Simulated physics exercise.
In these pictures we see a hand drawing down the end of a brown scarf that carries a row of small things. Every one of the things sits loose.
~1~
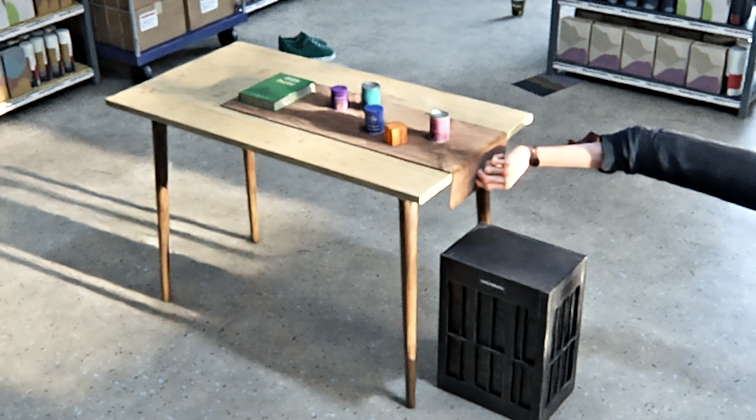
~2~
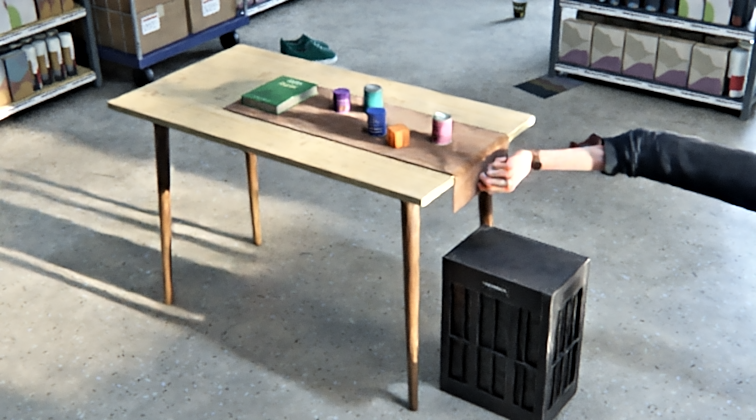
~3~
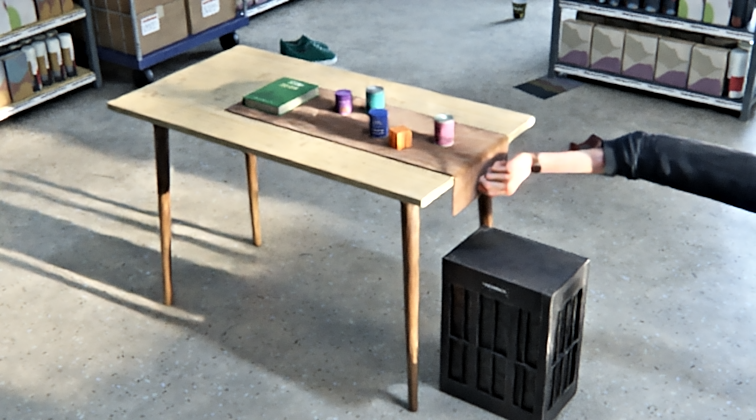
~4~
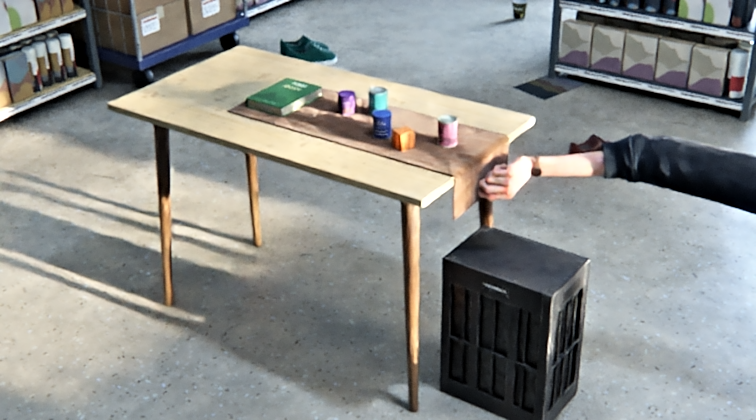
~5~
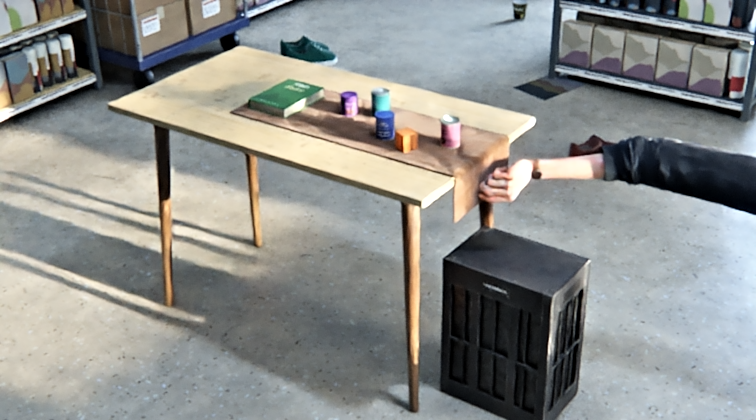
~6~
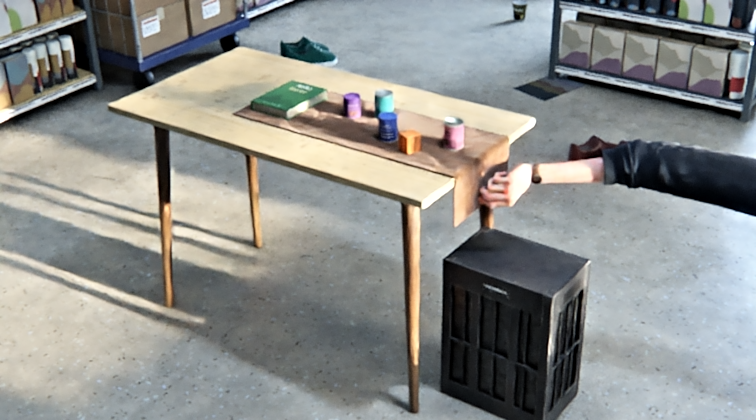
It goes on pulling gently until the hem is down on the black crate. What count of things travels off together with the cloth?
A count of one.
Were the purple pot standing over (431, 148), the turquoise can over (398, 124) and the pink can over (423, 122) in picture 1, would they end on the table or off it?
Here's how it goes: The purple pot ends up down, the turquoise can makes it through, and the pink can makes it through.
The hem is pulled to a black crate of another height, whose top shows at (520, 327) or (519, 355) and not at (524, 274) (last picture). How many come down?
3 and 4.
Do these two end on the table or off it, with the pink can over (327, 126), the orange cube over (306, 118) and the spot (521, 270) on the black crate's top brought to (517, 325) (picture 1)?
Pink can stays, orange cube stays.
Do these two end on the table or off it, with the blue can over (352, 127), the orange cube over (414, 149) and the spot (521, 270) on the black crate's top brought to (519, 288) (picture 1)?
The blue can stays put; the orange cube is lost.
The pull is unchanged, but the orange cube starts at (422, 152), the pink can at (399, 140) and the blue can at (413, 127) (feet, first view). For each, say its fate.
You'd see the orange cube go down, the pink can hang on and the blue can hang on.
Soon after, hem near (482, 230); all still up.
After that, hem on the crate; pink can gone.
In the end, hem on the crate; pink can gone. It carries off one.
